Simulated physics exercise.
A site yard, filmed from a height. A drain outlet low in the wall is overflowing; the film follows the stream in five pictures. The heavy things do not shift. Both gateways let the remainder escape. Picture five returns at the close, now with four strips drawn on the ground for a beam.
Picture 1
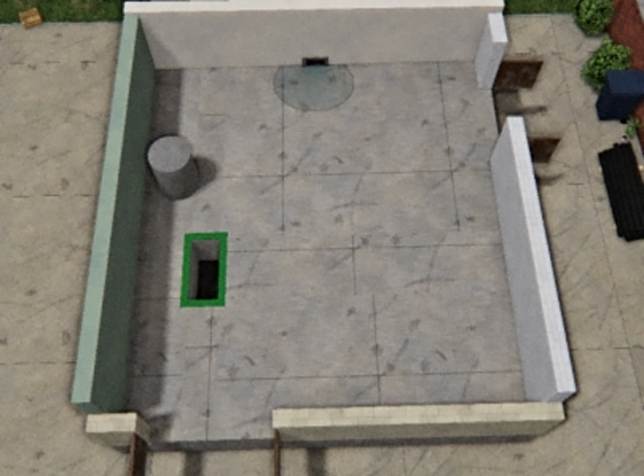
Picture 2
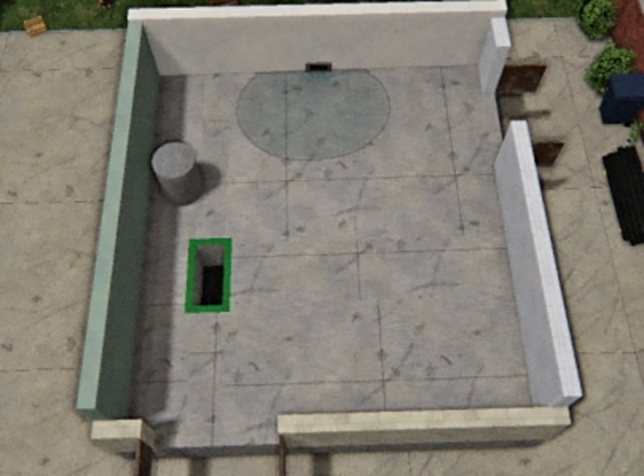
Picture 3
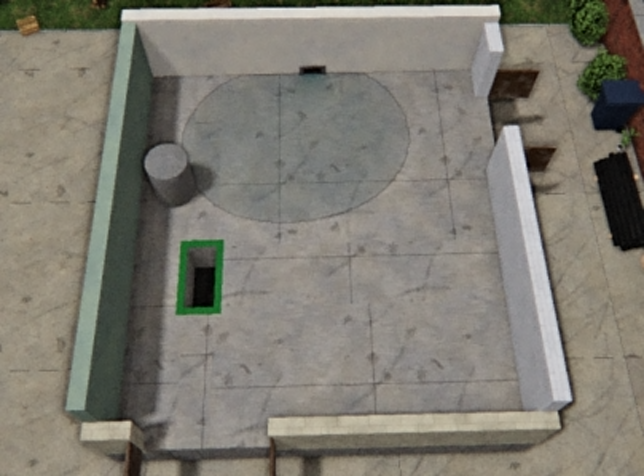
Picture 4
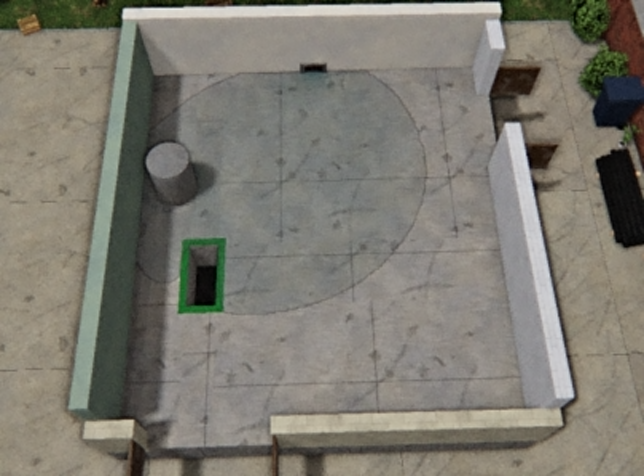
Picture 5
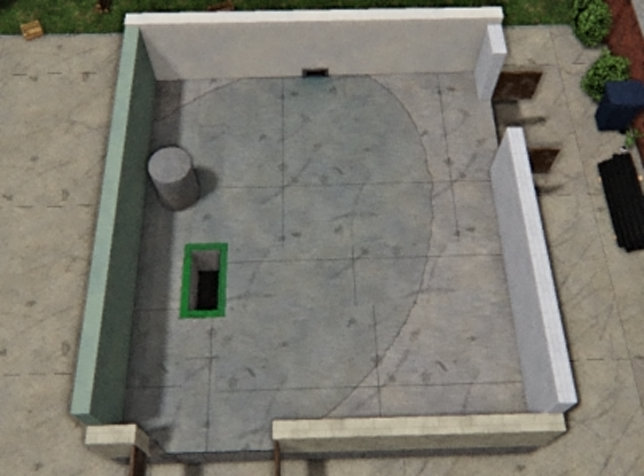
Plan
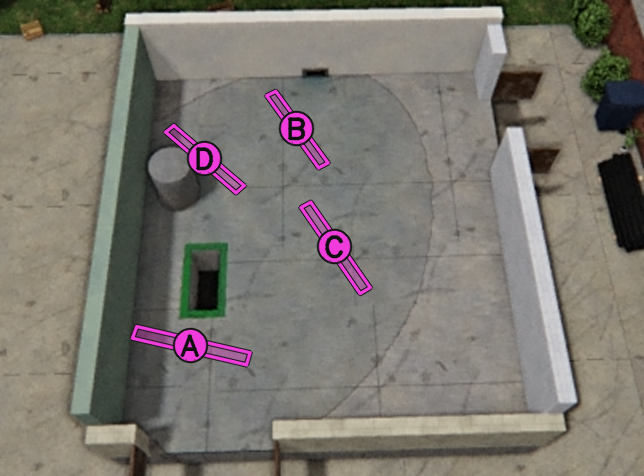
A thin sheet of water spreads from a small dark outfall in the far wall across the grey floor of a walled yard, seen from high above. A grey cylinder stands by the green left wall, near a green-rimmed drain, with white walls at right and gaps at right and front. The rounded edge widens toward the viewer, passes the cylinder, reaches the drain and wets the left side while the view shifts slightly.
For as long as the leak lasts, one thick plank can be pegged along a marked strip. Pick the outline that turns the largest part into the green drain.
I would pick spot A.
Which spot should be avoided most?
B.
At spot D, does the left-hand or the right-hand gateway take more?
The left gate.
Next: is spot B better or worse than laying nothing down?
It is worse.
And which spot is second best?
Spot C.
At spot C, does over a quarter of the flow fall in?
Yes, it does.
In magenta, A from (134, 332) to (248, 358); B from (271, 93) to (323, 165); C from (305, 204) to (365, 290); D from (169, 128) to (240, 189).
With A, about 58 % of the stream goes into the green drain, about 42 % out by the gates.
With B, about 8 % of the stream goes into the green drain, about 92 % out by the gates.
With C, about 33 % of the stream goes into the green drain, about 67 % out by the gates.
With D, about 21 % of the stream goes into the green drain, about 79 % out by the gates.
